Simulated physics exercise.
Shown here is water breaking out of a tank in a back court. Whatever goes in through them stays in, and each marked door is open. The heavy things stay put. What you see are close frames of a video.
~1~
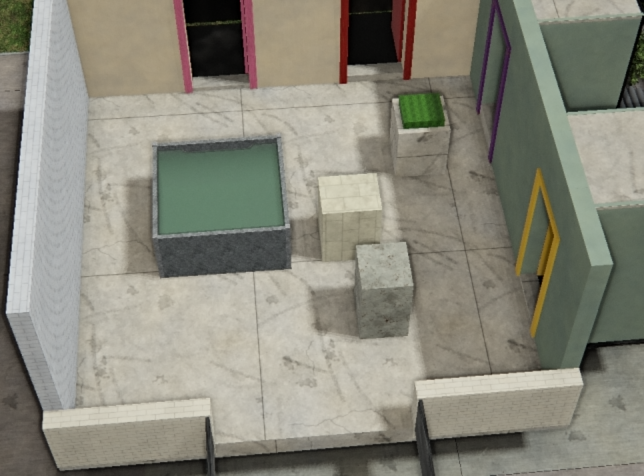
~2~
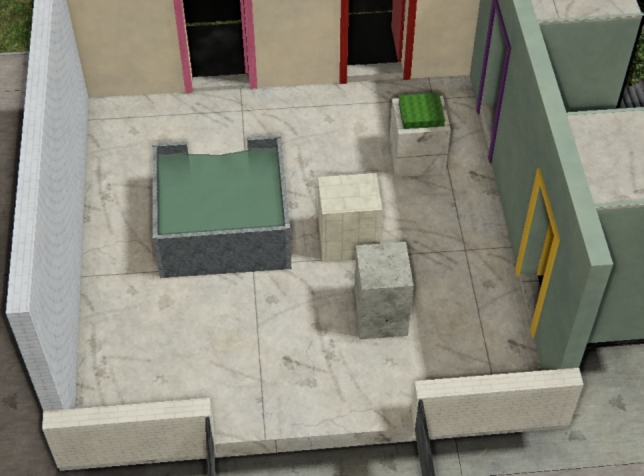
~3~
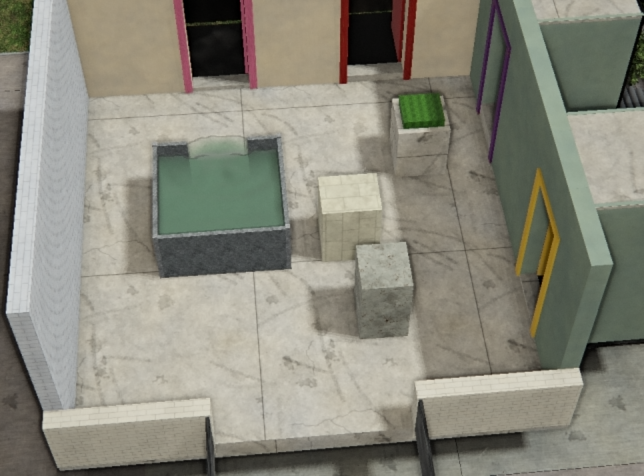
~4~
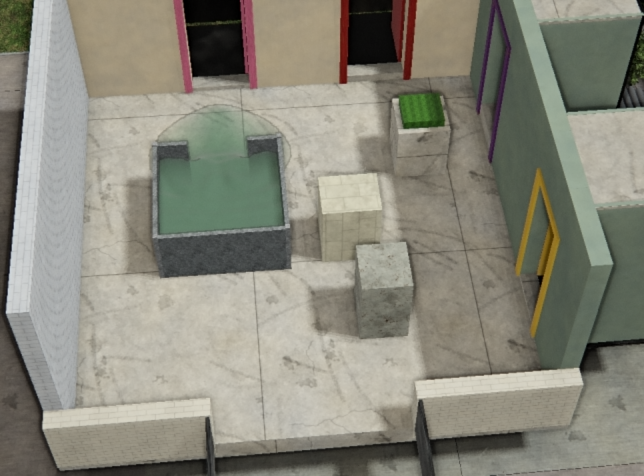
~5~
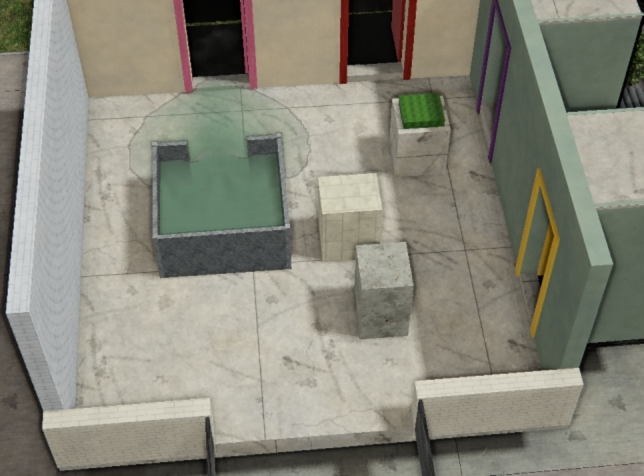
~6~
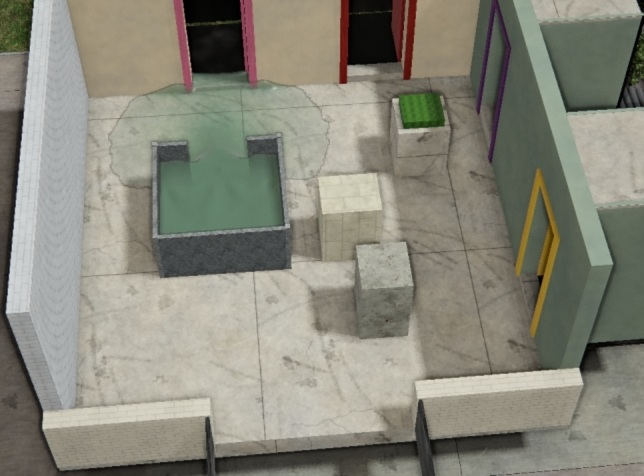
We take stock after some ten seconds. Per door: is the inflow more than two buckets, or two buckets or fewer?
In the end the red door keeps inside the allowance there, the purple door keeps inside the allowance there, the pink door exceeds the allowance there, the yellow door keeps inside the allowance there.
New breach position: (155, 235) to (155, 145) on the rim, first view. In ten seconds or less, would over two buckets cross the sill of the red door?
At the red door, the flow misses the threshold.
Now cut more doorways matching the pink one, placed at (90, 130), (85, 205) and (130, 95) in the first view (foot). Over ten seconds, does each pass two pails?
Taking them as listed, the first overshoots, the second undershoots and the third overshoots.
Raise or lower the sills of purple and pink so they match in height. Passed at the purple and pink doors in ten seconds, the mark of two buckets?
Purple runs over, pink runs over.
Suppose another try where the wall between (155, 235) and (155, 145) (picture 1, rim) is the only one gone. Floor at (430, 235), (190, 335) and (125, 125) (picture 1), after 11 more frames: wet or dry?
The first spot is spared, the second soaked and the third soaked.
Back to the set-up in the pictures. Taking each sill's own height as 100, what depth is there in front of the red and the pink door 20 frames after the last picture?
In turn 50 and 280 per cent.
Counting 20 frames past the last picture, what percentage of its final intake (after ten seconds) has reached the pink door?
By my reckoning, 80 percent.
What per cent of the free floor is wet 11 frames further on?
That works out at 30 %.
A moment on, water covers 20 % of the floor; the red door wet at the sill, nothing in, the purple door not reached, the pink door far over two buckets in, the yellow door not reached.
Next, water covers 30 % of the floor; the red door wet at the sill, nothing in, the purple door not reached, the pink door far over two buckets in, the yellow door not reached.
Then, water covers 45 % of the floor; the red door wet at the sill, nothing in, the purple door wet at the sill, nothing in, the pink door far over two buckets in, the yellow door not reached.
Later, water covers 75 % of the floor; the red door wet at the sill, nothing in, the purple door wet at the sill, nothing in, the pink door far over two buckets in, the yellow door wet at the sill, nothing in.
In the end, water covers 95 % of the floor; the red door wet at the sill, nothing in, the purple door wet at the sill, nothing in, the pink door far over two buckets in, the yellow door wet at the sill, nothing in.
